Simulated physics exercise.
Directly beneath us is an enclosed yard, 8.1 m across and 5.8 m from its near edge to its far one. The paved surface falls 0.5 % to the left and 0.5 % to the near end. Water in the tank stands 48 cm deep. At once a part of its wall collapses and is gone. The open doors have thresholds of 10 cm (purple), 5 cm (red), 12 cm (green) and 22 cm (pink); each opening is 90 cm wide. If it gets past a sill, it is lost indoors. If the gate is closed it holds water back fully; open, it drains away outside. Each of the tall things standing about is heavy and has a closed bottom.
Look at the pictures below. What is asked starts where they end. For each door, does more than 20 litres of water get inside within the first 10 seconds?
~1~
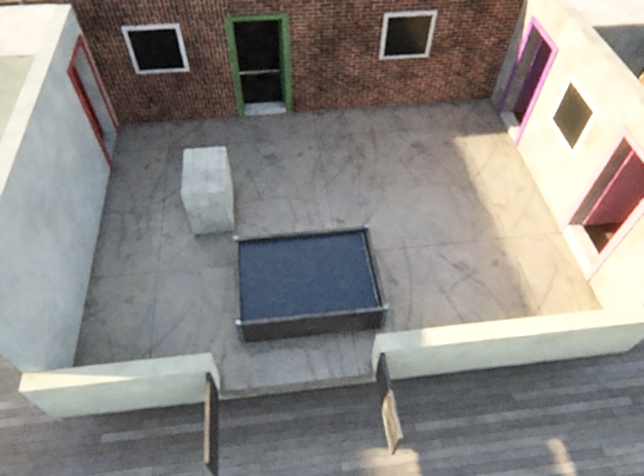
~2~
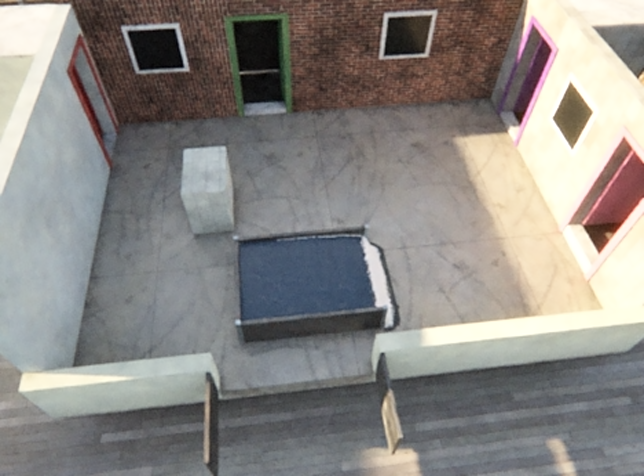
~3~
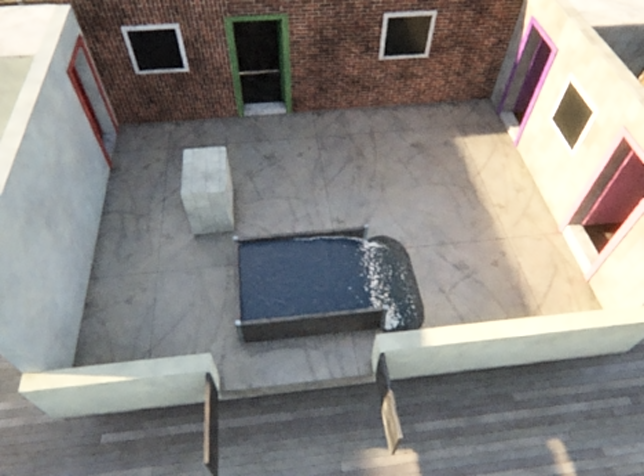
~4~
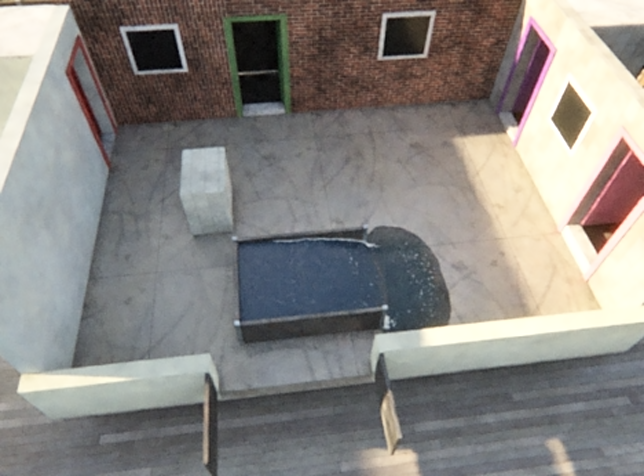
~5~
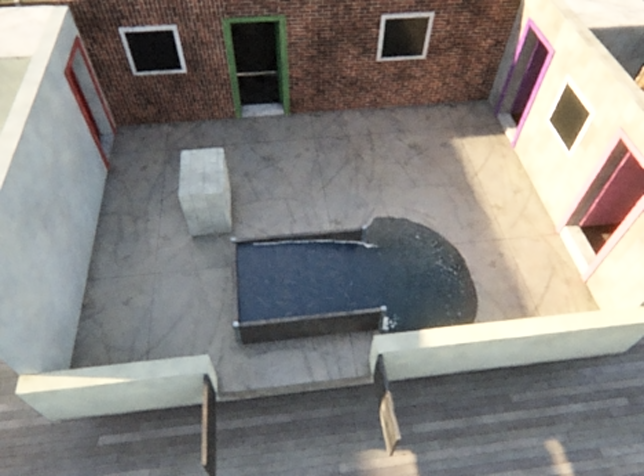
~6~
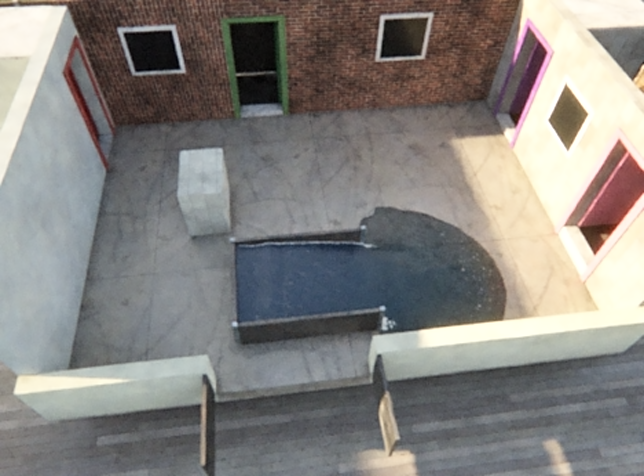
As I see it, purple door: Fails to top it; red door: Fails to top it; green door: Fails to top it; pink door: Fails to top it.
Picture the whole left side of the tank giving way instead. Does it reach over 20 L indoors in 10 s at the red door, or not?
So, red door: Out of bounds.
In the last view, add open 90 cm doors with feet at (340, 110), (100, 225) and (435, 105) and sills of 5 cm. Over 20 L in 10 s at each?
Check each in turn: The first fails, the second fails, the third succeeds.
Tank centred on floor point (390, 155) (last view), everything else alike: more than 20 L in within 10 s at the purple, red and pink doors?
Purple: Too much; red: Within limit; pink: Within limit.
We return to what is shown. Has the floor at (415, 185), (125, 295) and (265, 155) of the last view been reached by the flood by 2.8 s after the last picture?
First spot submerged, second not yet wet, third not yet wet.
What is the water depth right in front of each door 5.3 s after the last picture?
Door by door in cm, purple shows 7, red shows 0, green shows 0, pink shows 7.
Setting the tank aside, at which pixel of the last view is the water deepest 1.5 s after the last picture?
In the final picture, near (584, 322).
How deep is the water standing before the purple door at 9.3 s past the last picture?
About 4.5 cm.
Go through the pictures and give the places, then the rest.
The first picture shows still water, 48 cm deep, in the tank at (307, 275).
In the second picture, water pours out at (371, 279) and has run 0.8 m, to (390, 325); typically 9 cm deep outside, 48 cm at the tank's back.
In the third picture, the front is at (407, 331), 1.0 m from the gap at (371, 280); 1.0 m2 of floor is under water; 48 cm left at the back of the tank.
In the fourth picture, the front is at (443, 320), 1.3 m from the gap at (370, 281); 2.0 m2 of floor is under water; 48 cm left at the back of the tank.
In the fifth picture, the front is at (470, 293), 1.6 m from the gap at (369, 282); 3.1 m2 of floor is under water; 48 cm left at the back of the tank.
In the sixth picture, water pours out at (368, 283) and has run 2.2 m, to (497, 281); typically 4 cm deep outside, 47 cm at the tank's back.
Then, 0.7 s after the last picture water covers 20 % of the floor and is deepest (20 cm) near (382, 303); purple door not reached, red door not reached, green door not reached, pink door 14 cm at the sill, 0 L in.
Then, 1.5 s after the last picture water covers 25 % of the floor and is deepest (31 cm) near (584, 322); purple door not reached, red door not reached, green door not reached, pink door 19 cm at the sill, 0 L in.
Then, 2.8 s after the last picture water covers 30 % of the floor and is deepest (22 cm) near (595, 321); purple door 7 cm at the sill, 0 L in, red door not reached, green door not reached, pink door 18 cm at the sill, 0 L in.
Then, 5.3 s after the last picture water covers 45 % of the floor and is deepest (12 cm) near (442, 124); purple door 7 cm at the sill, 0 L in, red door not reached, green door not reached, pink door 7 cm at the sill, 0 L in.
Then, 9.3 s after the last picture water covers 75 % of the floor and is deepest (8 cm) near (108, 168); purple door 4 cm at the sill, 0 L in, red door 8 cm at the sill, 2 L in, green door 3 cm at the sill, 0 L in, pink door 3 cm at the sill, 1 L in.
